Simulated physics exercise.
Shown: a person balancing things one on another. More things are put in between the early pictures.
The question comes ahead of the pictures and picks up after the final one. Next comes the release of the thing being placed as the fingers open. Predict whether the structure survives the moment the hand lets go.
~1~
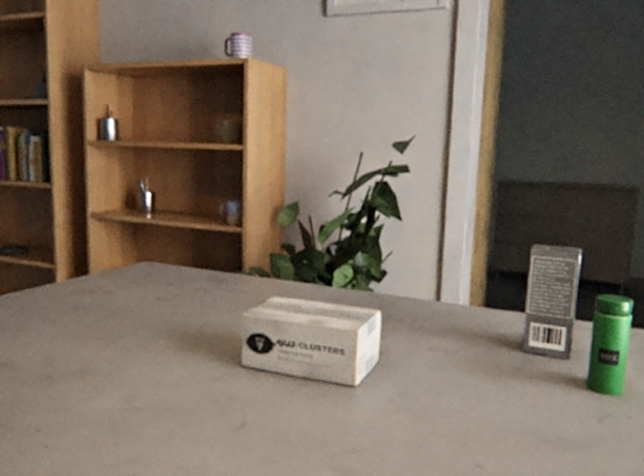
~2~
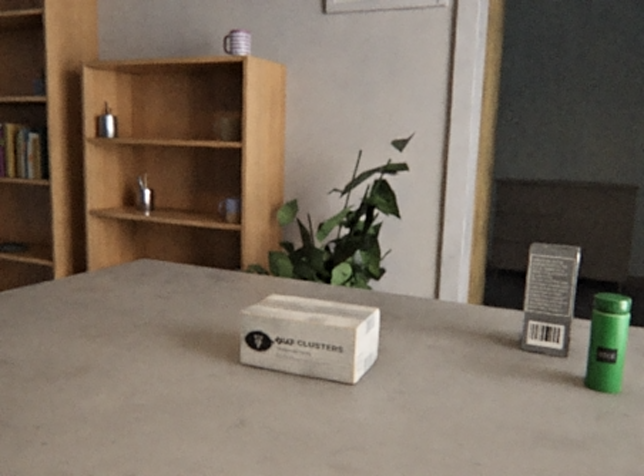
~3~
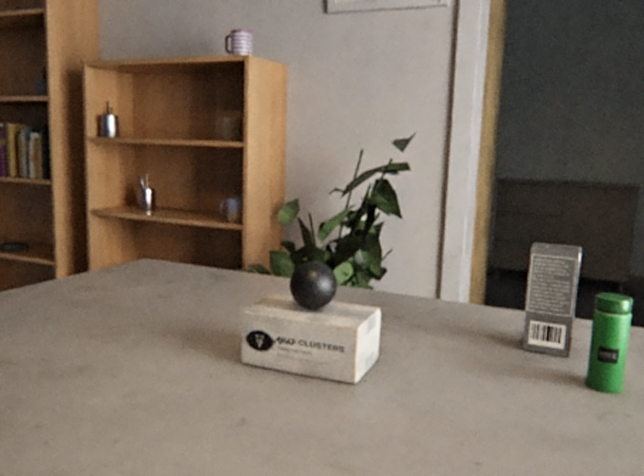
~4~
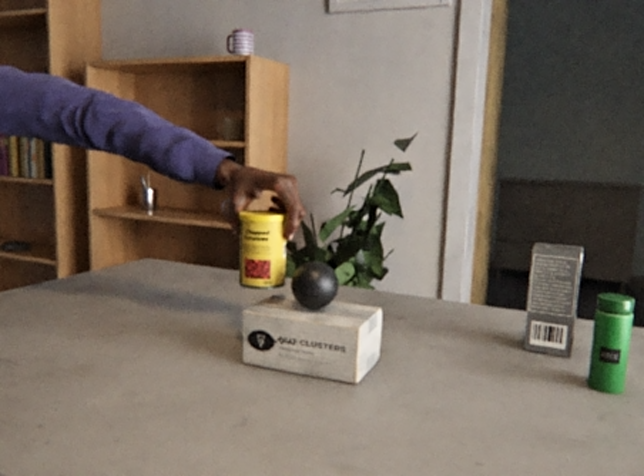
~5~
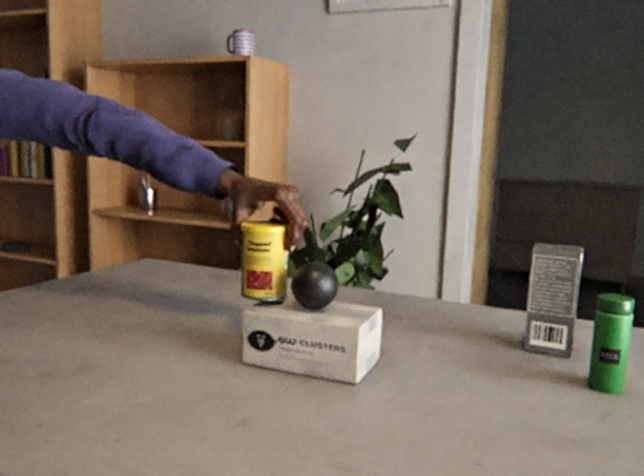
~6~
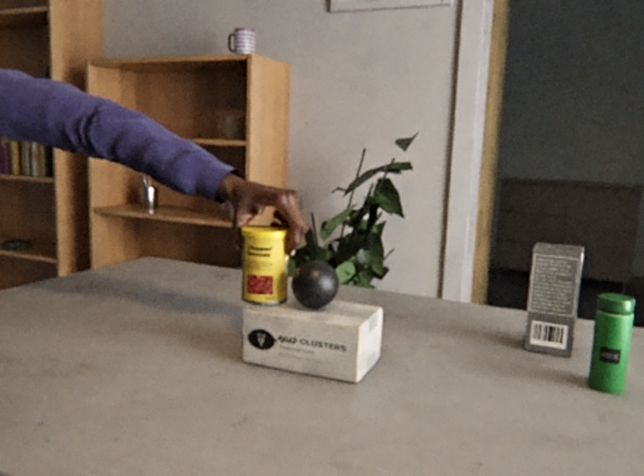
The pile will stay secure.
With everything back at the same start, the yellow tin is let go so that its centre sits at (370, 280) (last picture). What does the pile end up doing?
Afterwards the pile remains stable.
Then, 0.20 s on from there, no change.
Then, 0.60 s on from there, yellow tin resting near (265, 265).
In the end, all 5 unmoved. At the end, from the last picture's camera, yellow tin near (264, 265). The pile stays up.
